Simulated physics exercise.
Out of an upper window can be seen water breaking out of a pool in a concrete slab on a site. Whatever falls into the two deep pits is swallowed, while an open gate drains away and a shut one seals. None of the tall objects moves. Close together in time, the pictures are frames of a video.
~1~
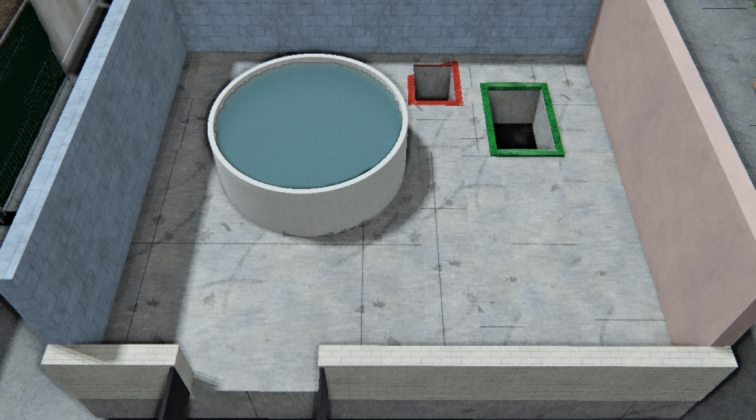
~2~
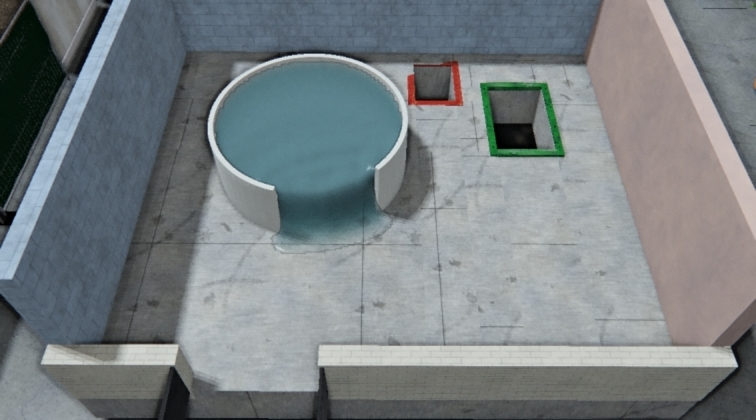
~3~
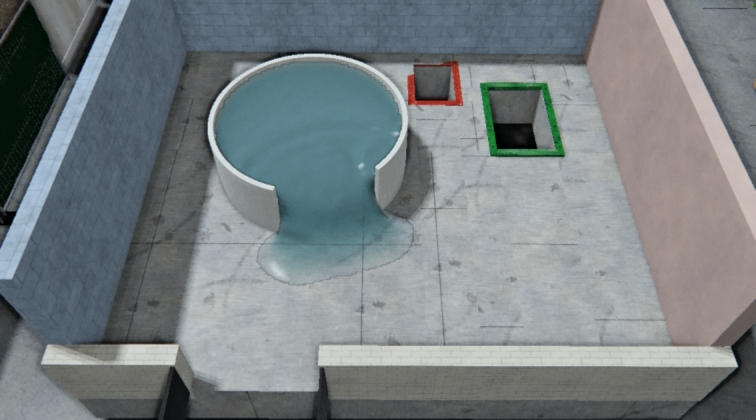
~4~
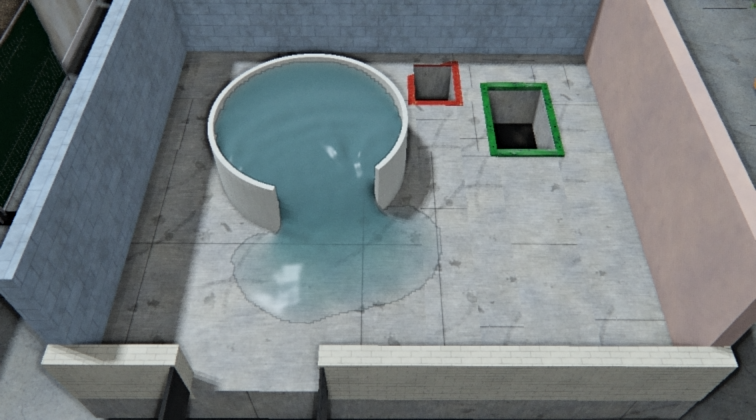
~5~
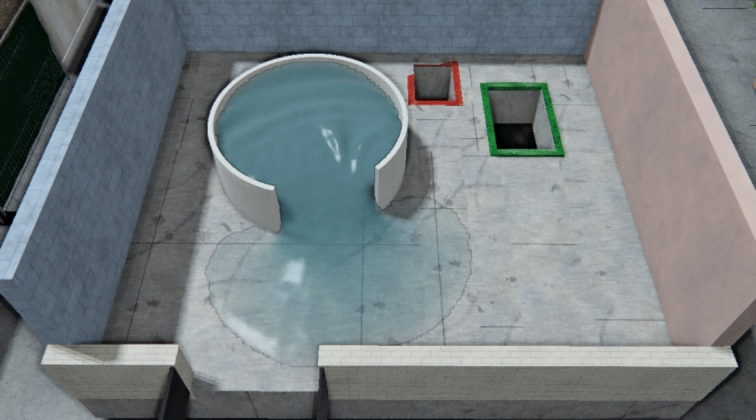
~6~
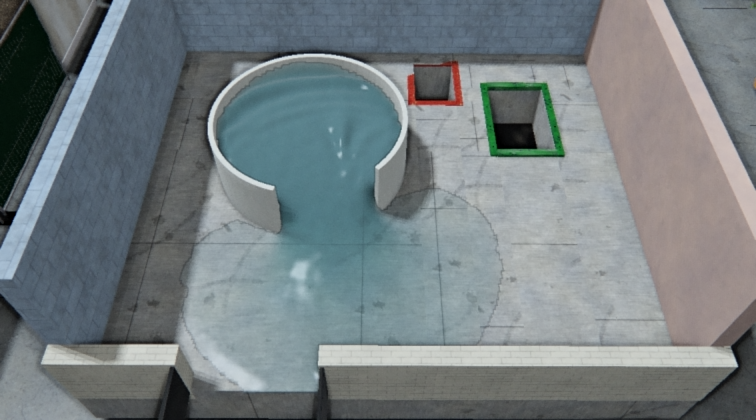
Water pours through a gap in the round tank and spreads across the concrete slab.
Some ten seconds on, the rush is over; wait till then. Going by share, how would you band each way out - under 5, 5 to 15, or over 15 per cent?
I would put the gate over 15 per cent; I would put the green pit at 5 to 15 per cent; I would put the red pit at 5 to 15 per cent.
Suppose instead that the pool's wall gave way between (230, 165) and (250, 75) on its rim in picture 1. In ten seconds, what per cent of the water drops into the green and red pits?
For green it's about 4 per cent, and for red about 20 per cent.
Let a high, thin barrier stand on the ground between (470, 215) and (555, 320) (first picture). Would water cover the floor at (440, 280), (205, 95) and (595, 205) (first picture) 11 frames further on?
Result, listed order: Spot 1 reached by the flood, spot 2 kept clear of the flood, spot 3 kept clear of the flood.
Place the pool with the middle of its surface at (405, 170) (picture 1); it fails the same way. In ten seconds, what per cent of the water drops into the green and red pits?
Result in per cent: Green pit 15, red pit 14.
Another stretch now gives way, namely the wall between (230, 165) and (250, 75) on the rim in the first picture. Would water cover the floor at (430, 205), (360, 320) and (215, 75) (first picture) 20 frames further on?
Note, points one to three: Unreached / reached and soaked / reached and soaked.
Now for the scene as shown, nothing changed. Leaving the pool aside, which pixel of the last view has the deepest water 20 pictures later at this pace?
It should be close to (661, 374).
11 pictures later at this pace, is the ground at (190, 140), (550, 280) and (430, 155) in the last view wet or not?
The readings in sequence are waterless, watered, waterless.
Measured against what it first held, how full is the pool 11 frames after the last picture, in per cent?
Roughly 52 percent.
A moment on, water covers 35 % of the floor; the gate 4 %, the green pit 0 %, the red pit 0 %.
Next, water covers 35 % of the floor; the gate 10 %, the green pit 0 %, the red pit 0 %.
Then, water covers 55 % of the floor; the gate 19 %, the green pit 0 %, the red pit 0 %.
Later, water covers 80 % of the floor; the gate 28 %, the green pit 5 %, the red pit 1 %.
In the end, water covers 95 % of the floor; the gate 34 %, the green pit 9 %, the red pit 7 %.
